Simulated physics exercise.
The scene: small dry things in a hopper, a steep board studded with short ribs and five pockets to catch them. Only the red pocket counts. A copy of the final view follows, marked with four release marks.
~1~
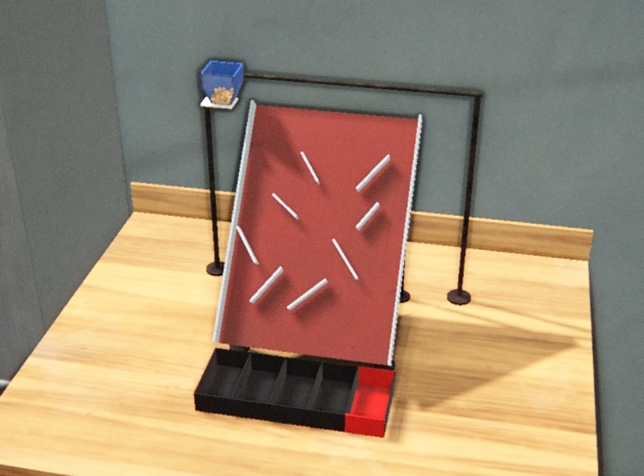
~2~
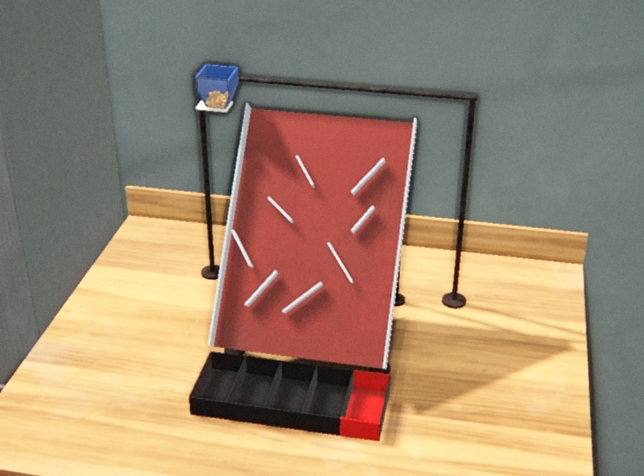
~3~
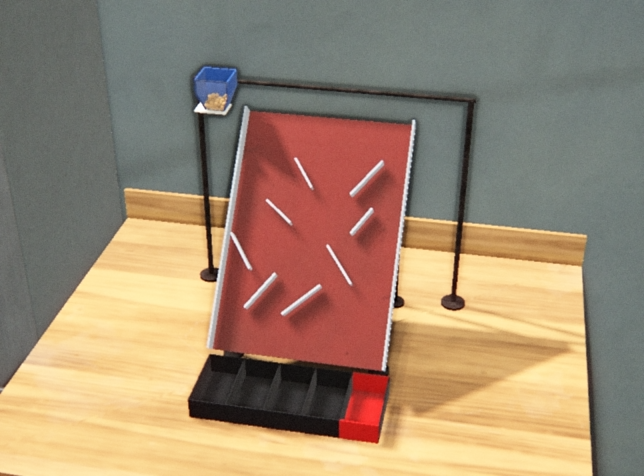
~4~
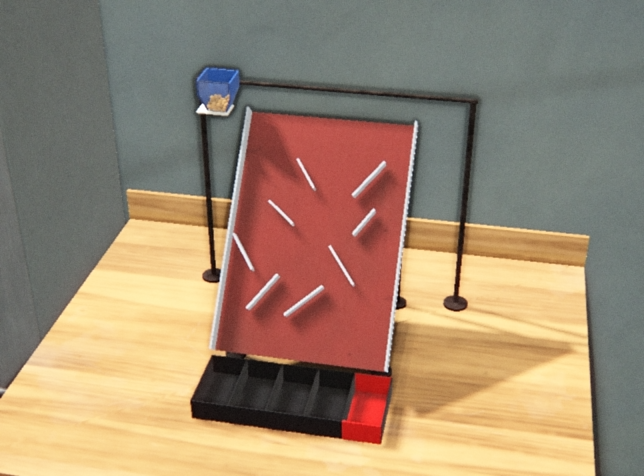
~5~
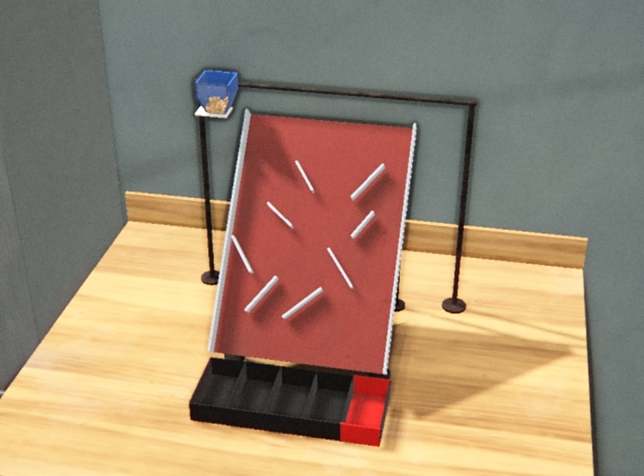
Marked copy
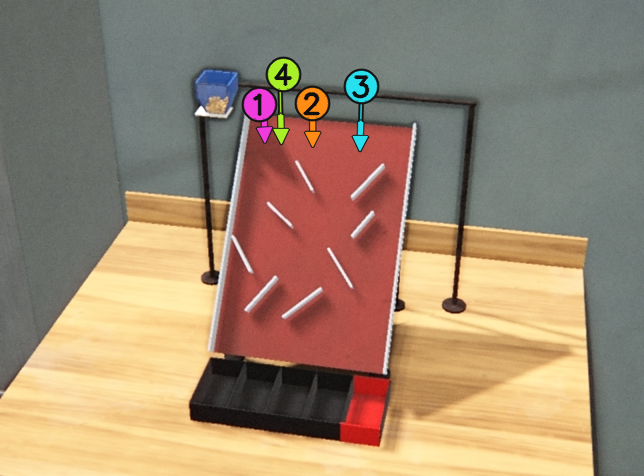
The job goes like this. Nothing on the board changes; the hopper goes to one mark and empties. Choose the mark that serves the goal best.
Mark 2.
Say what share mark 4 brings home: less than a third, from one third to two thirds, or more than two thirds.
It is less than a third.
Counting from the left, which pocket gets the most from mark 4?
The first.
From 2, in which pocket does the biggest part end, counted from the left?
The fifth from the left.
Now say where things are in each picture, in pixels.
In the first frame, hopper at (224, 95), round wooden beads, door shut.
In the second frame, ribs (297, 156) to (312, 185), (352, 192) to (384, 159), (268, 197) to (291, 220).
In the third frame, ribs (351, 233) to (372, 208), (231, 232) to (249, 268), (327, 245) to (351, 284).
In the fourth frame, ribs (247, 308) to (277, 274), (284, 315) to (322, 286).
In the fifth frame, red pocket at (360, 434), number 5 of 5 from the left.
On the marked copy, mark 1 meets the board at (264, 137); mark 2 meets the board at (312, 141); mark 3 meets the board at (360, 145); mark 4 meets the board at (281, 138).
If 1 is chosen, none in the red pocket, most in other pockets, about a quarter outside the box.
If 2 is chosen, about half in the red pocket, about a quarter in other pockets, about a third outside the box.
If 3 is chosen, a small part in the red pocket, about two thirds in other pockets, about a quarter outside the box.
If 4 is chosen, a small part in the red pocket, about two thirds in other pockets, about a quarter outside the box.
